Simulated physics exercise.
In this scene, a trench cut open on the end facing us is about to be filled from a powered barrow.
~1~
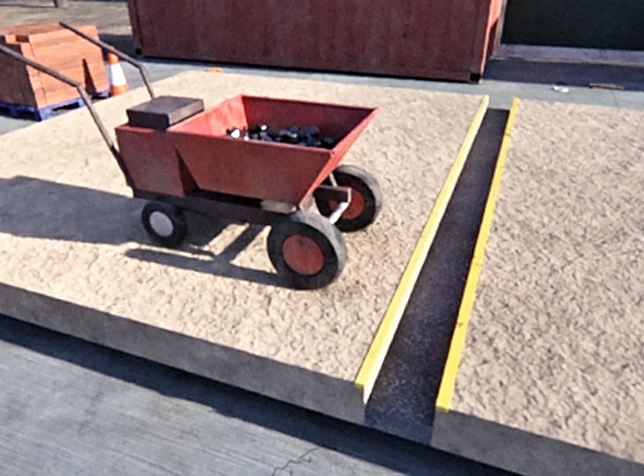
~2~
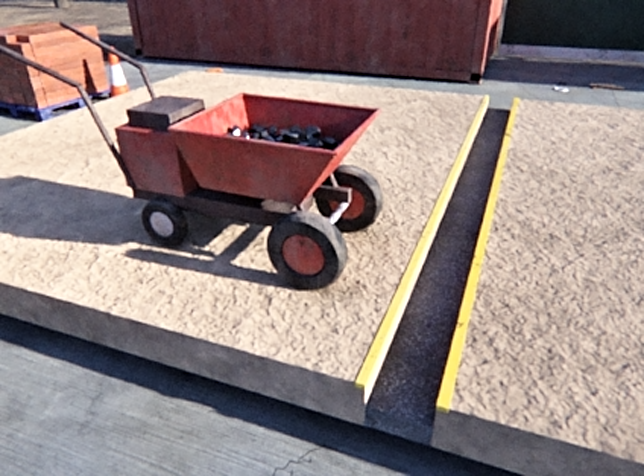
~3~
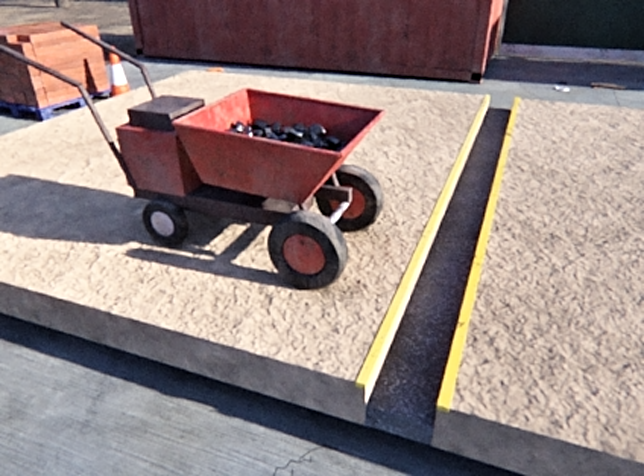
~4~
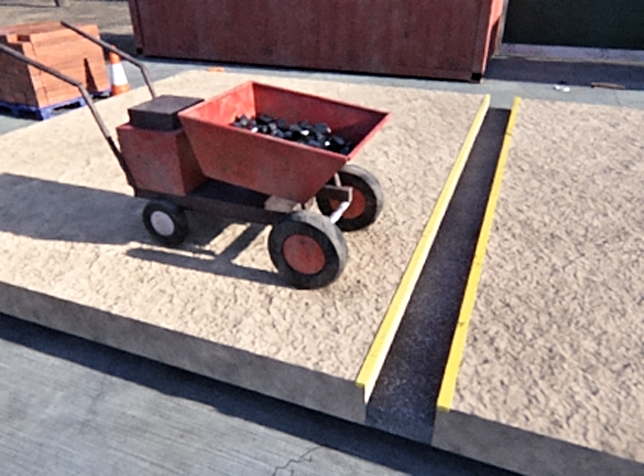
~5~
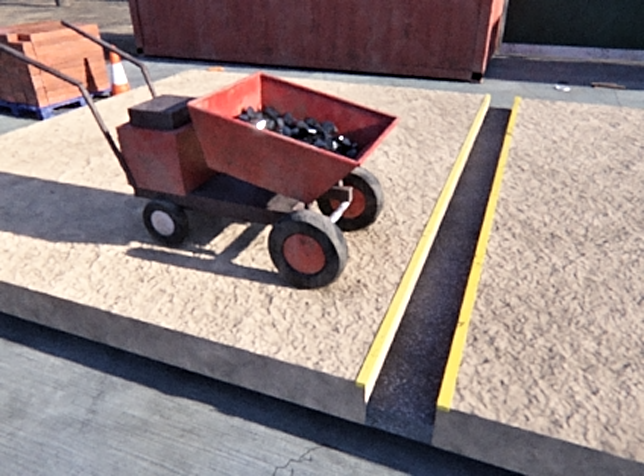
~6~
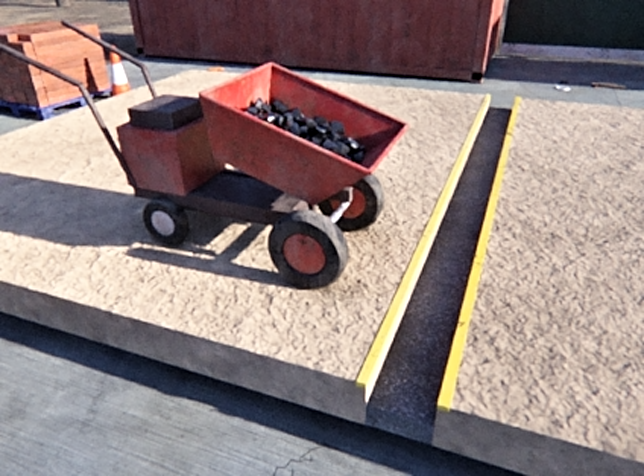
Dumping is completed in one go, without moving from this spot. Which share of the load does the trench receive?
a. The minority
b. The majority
The majority.
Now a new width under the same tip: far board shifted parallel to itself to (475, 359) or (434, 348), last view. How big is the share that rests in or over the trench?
The first try gives 90 percent, then the second gives 50 percent.
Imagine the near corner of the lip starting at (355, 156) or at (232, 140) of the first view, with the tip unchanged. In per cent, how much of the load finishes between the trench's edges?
The first stopping place yields 50 % and the other yields 20 %.
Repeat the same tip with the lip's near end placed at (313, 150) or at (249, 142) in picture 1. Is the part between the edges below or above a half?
The first place leaves the greater portion between the edges, the second place the lesser portion.
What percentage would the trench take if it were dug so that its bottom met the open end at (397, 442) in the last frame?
I'd put it at about 80 in a hundred.
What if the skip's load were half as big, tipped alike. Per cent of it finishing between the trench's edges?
Close to 90 in a hundred.
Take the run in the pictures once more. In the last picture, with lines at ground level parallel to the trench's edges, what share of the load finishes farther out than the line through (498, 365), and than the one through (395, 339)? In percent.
Around 10 percent for the first and 90 percent for the second.
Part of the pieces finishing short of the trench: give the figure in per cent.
It comes to close to 0 %.
Just after the last frame, skip tipped steeply; every one in the skip.
A moment on, skip tipped right over; the larger part in the skip; about a tenth in or heaped over the trench; just a few beyond it; just a few falling.
Further on, skip tipped right over; about a tenth in the skip; the larger part in or heaped over the trench; roughly a quarter beyond it.
When it is over, skip tipped right over; just a few in the skip; the larger part in or heaped over the trench; roughly a quarter beyond it.
